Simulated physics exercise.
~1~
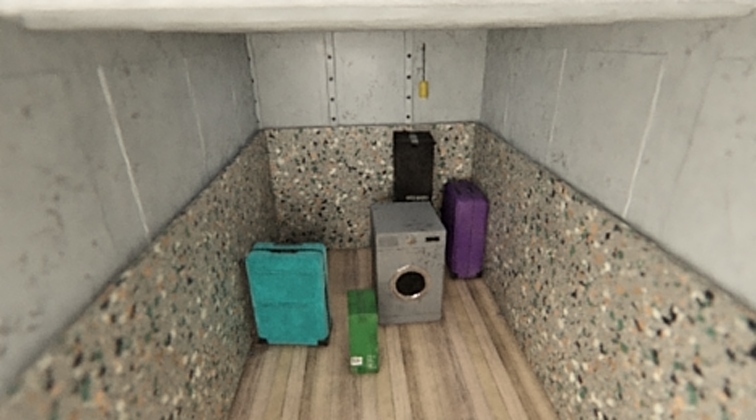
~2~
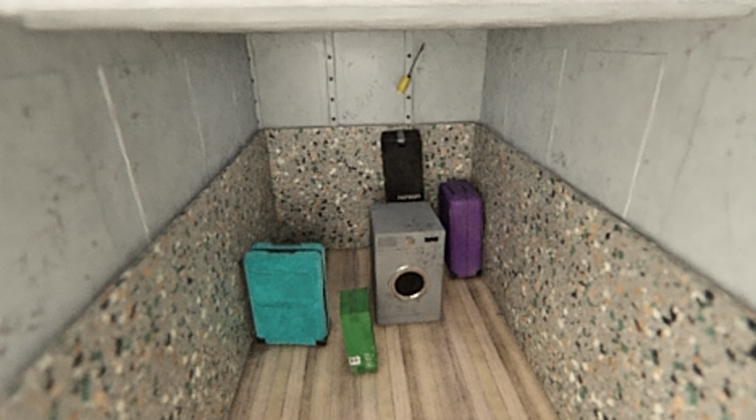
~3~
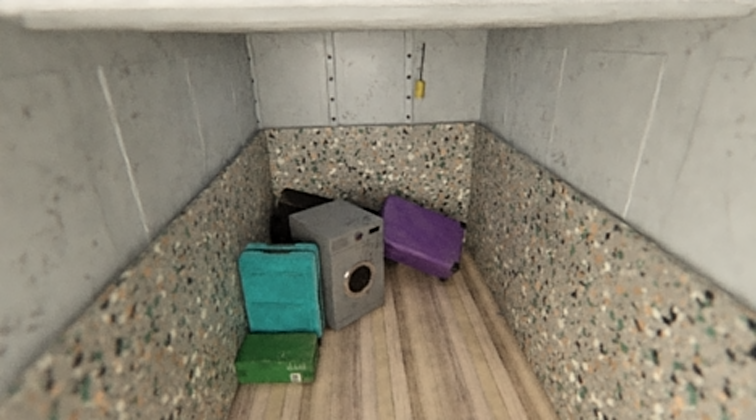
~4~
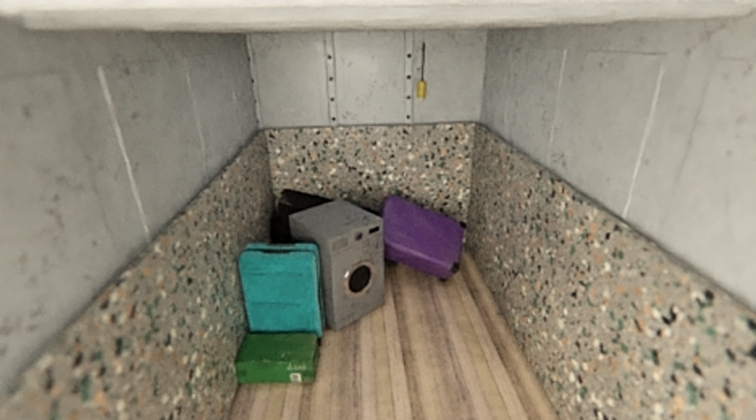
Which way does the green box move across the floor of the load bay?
The green box moves to the left, ending on its side in front of the turquoise case.
